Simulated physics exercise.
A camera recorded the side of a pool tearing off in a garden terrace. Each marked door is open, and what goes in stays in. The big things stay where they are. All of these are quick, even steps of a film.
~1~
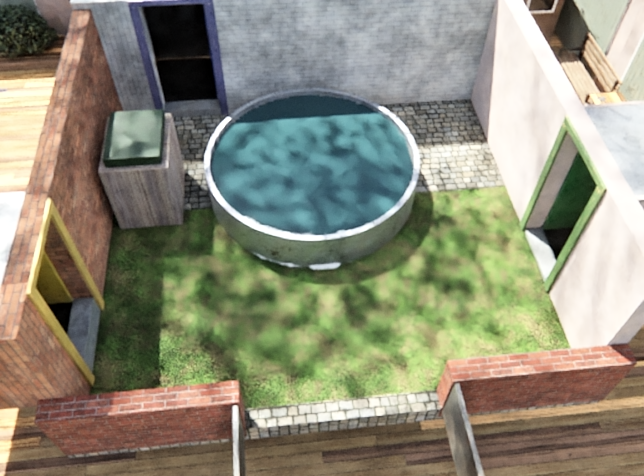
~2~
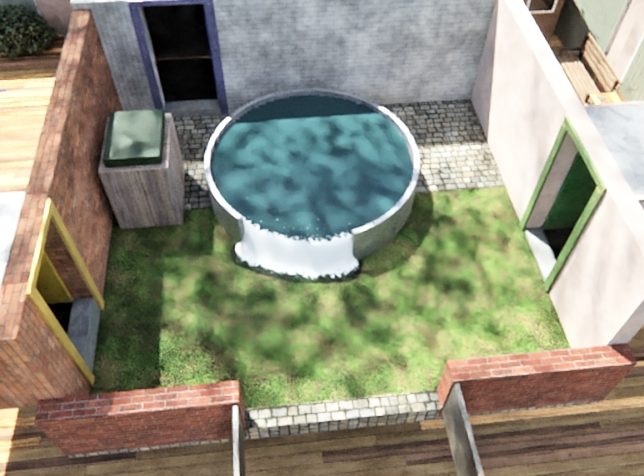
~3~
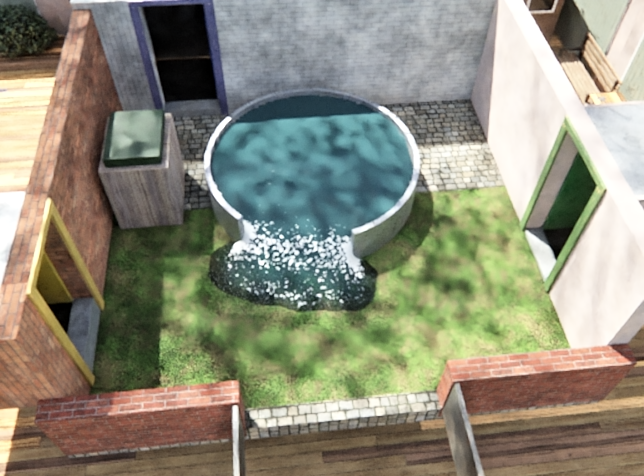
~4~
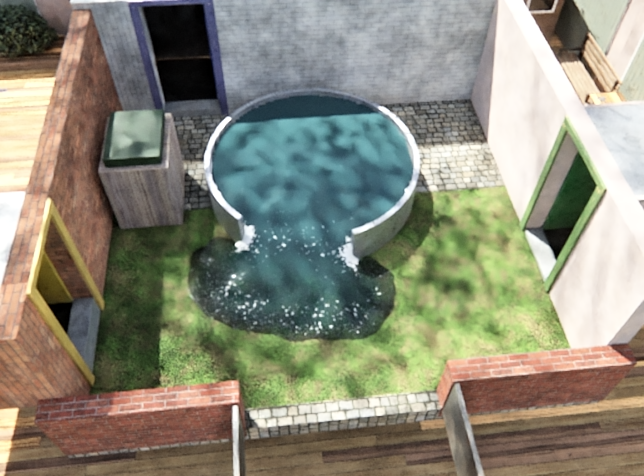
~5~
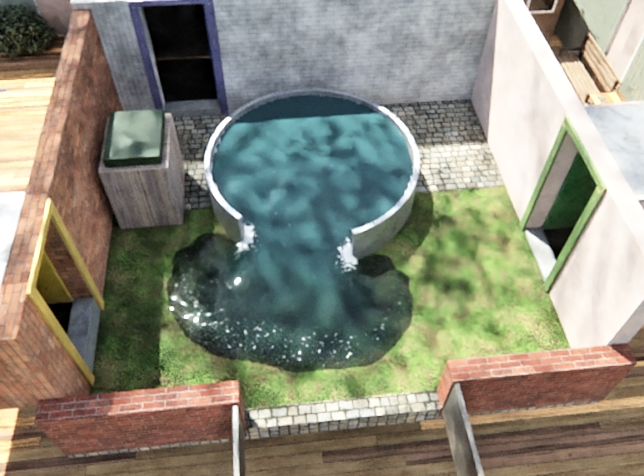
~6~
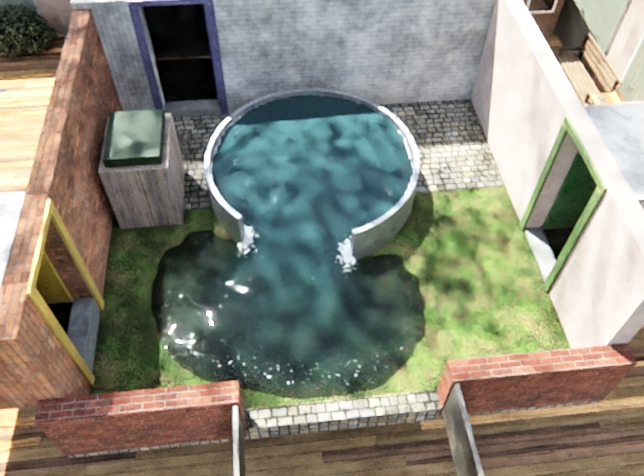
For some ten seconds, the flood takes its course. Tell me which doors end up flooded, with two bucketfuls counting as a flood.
Here is how it goes: The blue door escapes flooding; the yellow door escapes flooding; the green door escapes flooding.
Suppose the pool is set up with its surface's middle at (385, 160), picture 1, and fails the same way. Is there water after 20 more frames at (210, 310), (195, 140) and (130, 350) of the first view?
Spot by spot, in the order asked: Swamped, untouched, swamped.
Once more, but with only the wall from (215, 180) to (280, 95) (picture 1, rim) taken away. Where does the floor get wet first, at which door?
That's the door marked blue.
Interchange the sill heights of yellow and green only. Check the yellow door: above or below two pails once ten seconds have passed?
My take: The yellow door crosses the line.
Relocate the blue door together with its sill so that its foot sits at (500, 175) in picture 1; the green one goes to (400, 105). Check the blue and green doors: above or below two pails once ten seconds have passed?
In short: The blue door falls short, the green door falls short.
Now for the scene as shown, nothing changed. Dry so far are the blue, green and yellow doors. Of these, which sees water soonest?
I'd say the yellow door.
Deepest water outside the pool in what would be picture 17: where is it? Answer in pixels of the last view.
I'd say near (87, 423).
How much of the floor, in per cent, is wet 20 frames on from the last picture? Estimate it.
I'd say 55 per cent.
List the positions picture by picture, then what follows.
The first picture shows the round tank at (312, 160) is whole and still.
In the second picture, water pours out at (295, 253) and has run to (355, 270).
In the third picture, water pours out at (295, 256) and has run to (364, 297).
In the fourth picture, water pours out at (295, 256) and has run to (365, 330).
In the fifth picture, the front is at (379, 351), out from the gap at (295, 256).
In the sixth picture, water pours out at (295, 256) and has run to a hidden place.
A moment on, water covers 40 % of the floor; the blue door not reached, the yellow door not reached, the green door not reached.
Next, water covers 45 % of the floor; the blue door not reached, the yellow door wet at the sill, nothing in, the green door not reached.
Then, water covers 55 % of the floor; the blue door not reached, the yellow door wet at the sill, nothing in, the green door not reached.
Later, water covers 75 % of the floor; the blue door wet at the sill, nothing in, the yellow door wet at the sill, nothing in, the green door wet at the sill, nothing in.
In the end, water covers 85 % of the floor; the blue door wet at the sill, nothing in, the yellow door wet at the sill, nothing in, the green door wet at the sill, nothing in.
